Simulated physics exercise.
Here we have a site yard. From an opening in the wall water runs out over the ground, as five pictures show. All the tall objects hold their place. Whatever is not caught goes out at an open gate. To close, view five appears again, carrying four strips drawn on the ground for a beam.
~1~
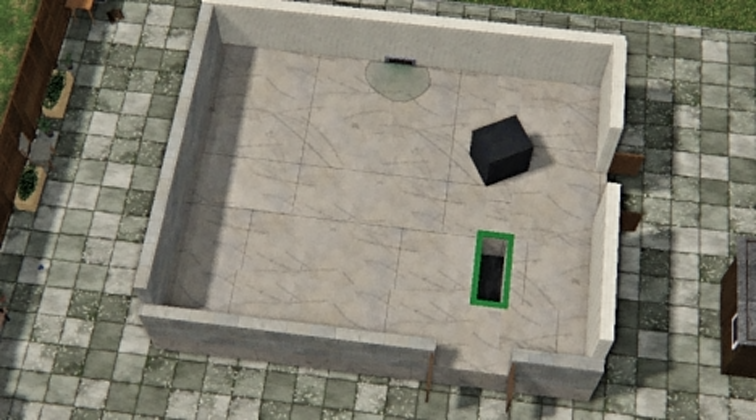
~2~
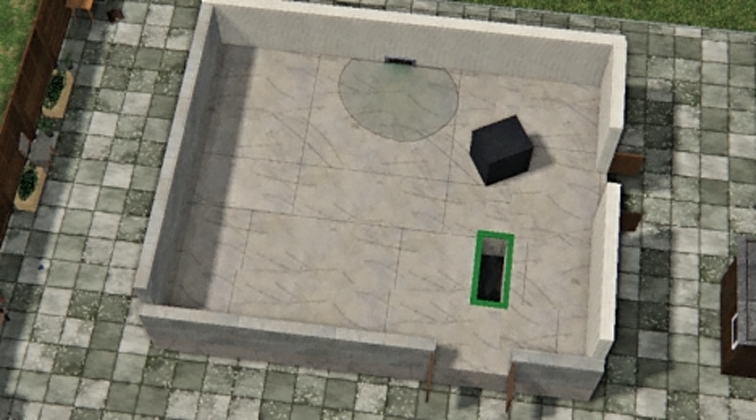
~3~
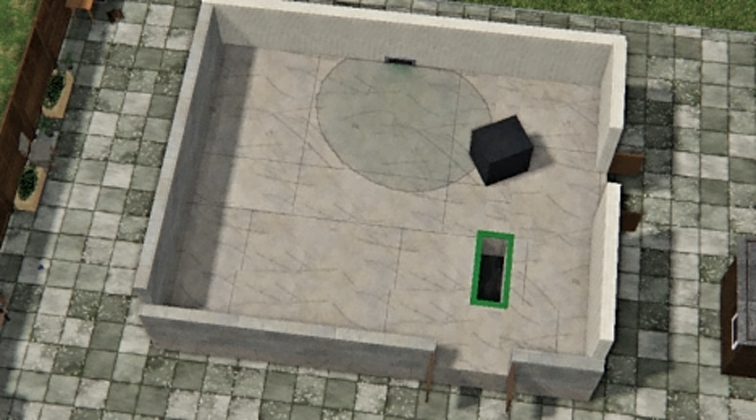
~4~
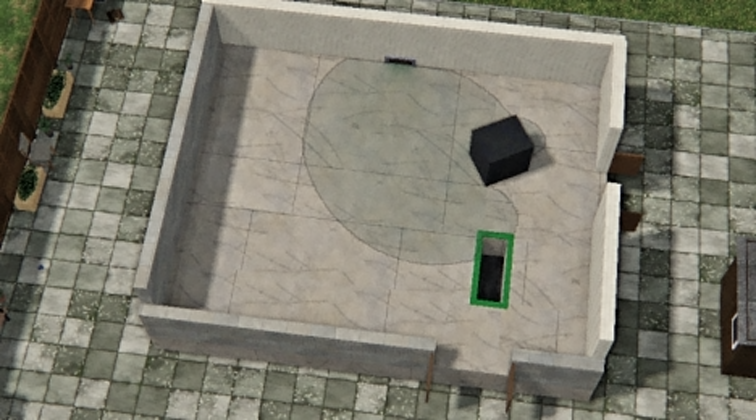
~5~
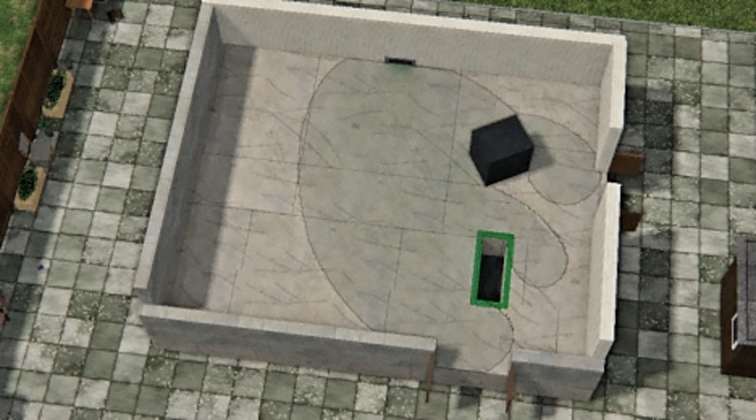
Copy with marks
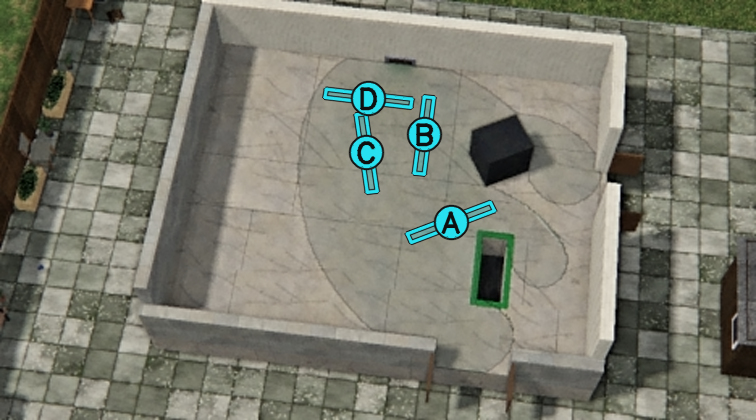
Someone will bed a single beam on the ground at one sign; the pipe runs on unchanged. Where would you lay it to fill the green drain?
Choose C.
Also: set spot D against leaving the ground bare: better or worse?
Worse.
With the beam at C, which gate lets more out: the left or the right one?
More leaves on the left.
On the marked copy, A from (409, 238) to (492, 206); B from (419, 173) to (429, 97); C from (360, 114) to (372, 191); D from (325, 93) to (411, 103).
With A, about 19 % of the stream runs into the green drain, about 81 % out by the gates.
With B, about 25 % of the stream runs into the green drain, about 74 % out by the gates.
With C, about 36 % of the stream runs into the green drain, about 63 % out by the gates.
With D, about 23 % of the stream runs into the green drain, about 75 % out by the gates.
